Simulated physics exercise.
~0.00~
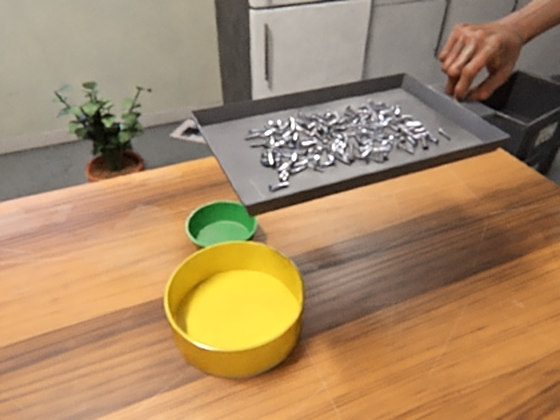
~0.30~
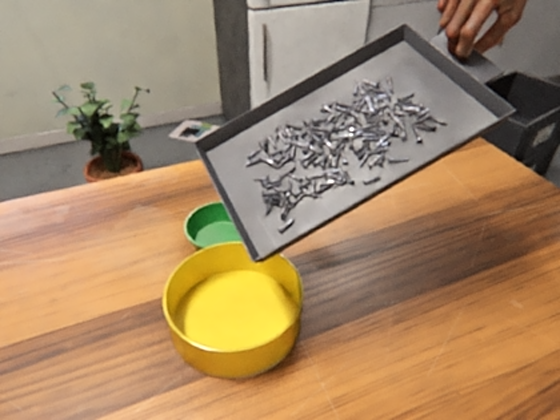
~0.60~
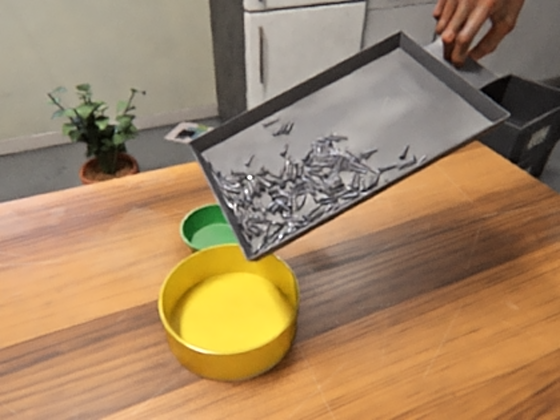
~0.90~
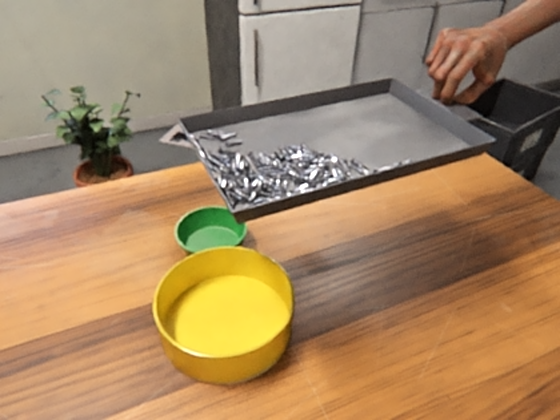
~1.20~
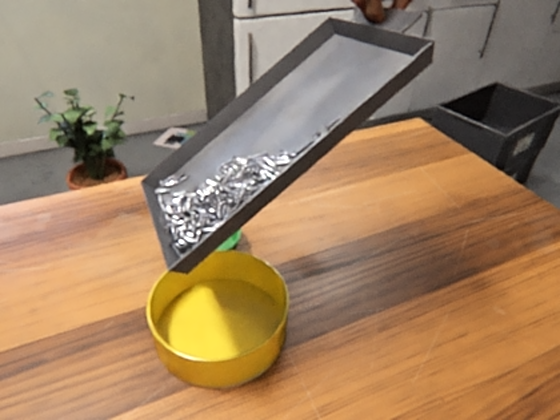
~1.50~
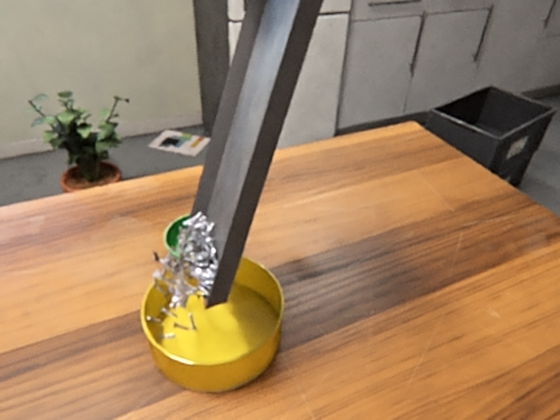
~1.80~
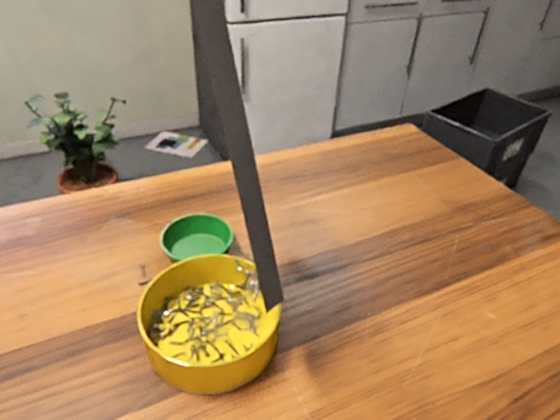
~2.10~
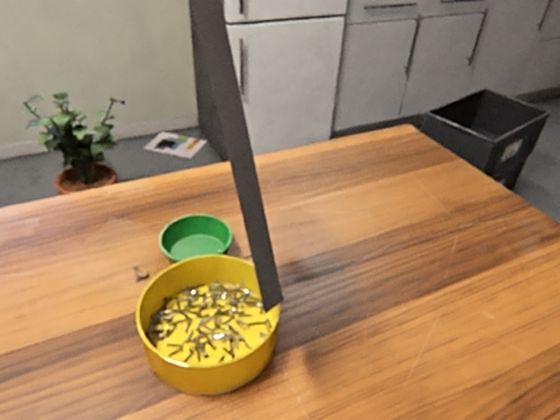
A gray tray heaped with small steel screws is held by a hand above a wooden table, seen from slightly above, with a yellow pot in front, a smaller green dish behind it, and a potted plant and dark bin beyond. The tray tips toward the left, and the screws slide to its lower edge. It comes back nearly level, then moves left and tilts again, much more steeply. The screws pour in a clump into the yellow pot. The tray stands upright over the pot, most screws lying inside, a few on the table, and the green dish empty.
